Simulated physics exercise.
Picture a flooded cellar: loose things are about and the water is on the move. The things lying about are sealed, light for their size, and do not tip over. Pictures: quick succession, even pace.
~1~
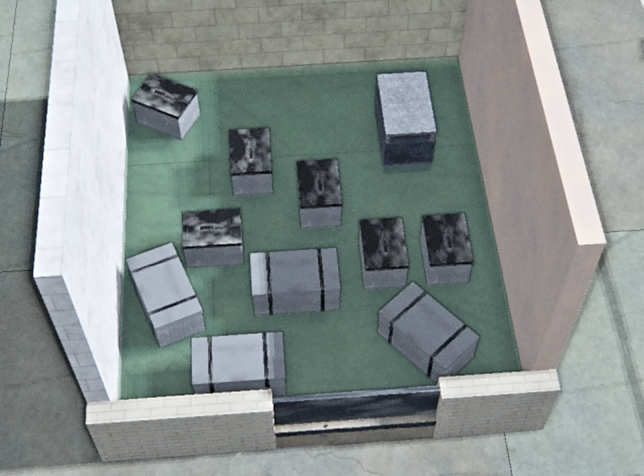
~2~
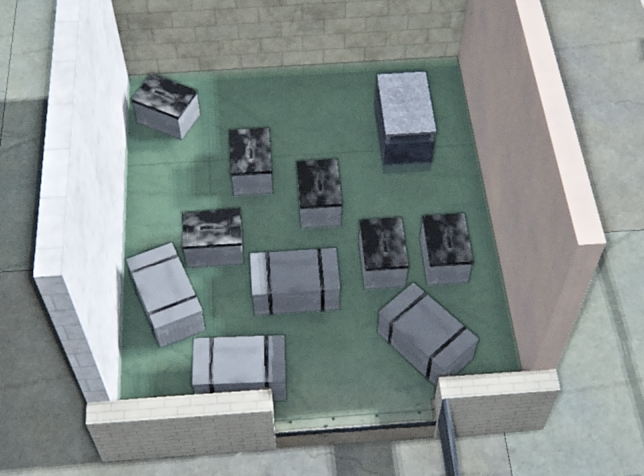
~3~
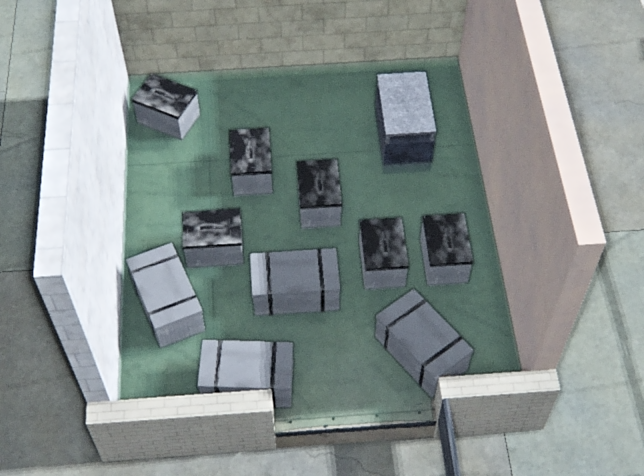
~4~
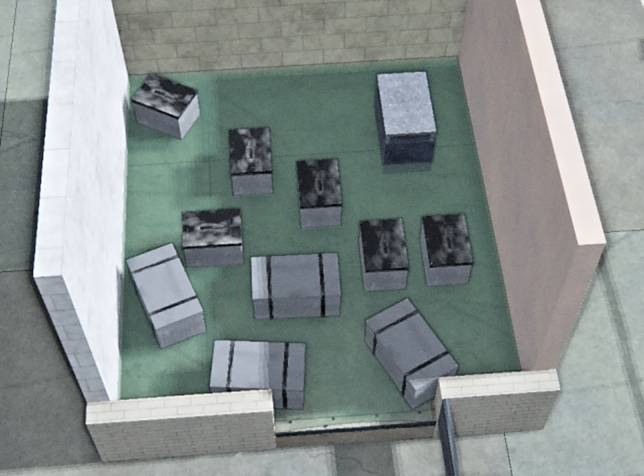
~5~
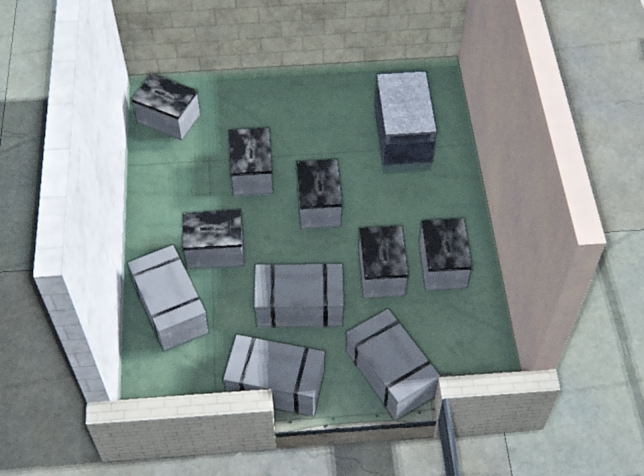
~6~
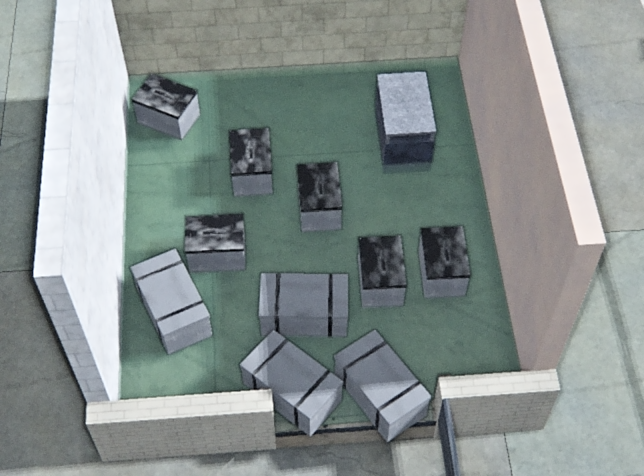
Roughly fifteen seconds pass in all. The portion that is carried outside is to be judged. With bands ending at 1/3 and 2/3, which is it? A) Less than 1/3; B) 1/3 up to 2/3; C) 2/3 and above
The answer is C.
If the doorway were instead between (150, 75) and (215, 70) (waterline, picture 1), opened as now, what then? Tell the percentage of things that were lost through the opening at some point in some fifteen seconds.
I'd say around 20 percent.
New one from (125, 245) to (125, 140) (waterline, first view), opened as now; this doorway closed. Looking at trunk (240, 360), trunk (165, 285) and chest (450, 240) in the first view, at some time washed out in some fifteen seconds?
Taking each in turn, I'd say stuck within, carried off and stuck within.
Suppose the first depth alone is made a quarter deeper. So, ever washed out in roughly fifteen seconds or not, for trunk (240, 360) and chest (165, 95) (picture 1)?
Escapes, held back.
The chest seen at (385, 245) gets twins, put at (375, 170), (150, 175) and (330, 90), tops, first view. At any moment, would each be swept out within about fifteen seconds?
Exits, remains, remains.
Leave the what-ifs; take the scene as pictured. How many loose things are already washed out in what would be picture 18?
4.
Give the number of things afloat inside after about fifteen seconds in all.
The count is 2.
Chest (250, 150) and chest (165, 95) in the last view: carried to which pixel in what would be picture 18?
Estimated positions: (270, 215) and (170, 121), approximately.
A moment on, 2 of 10 are out; 8 afloat.
Next, 4 of 10 are out; 6 afloat.
Later, 7 of 10 are out; 3 afloat.
In the end, 8 of 10 are out; 2 afloat.
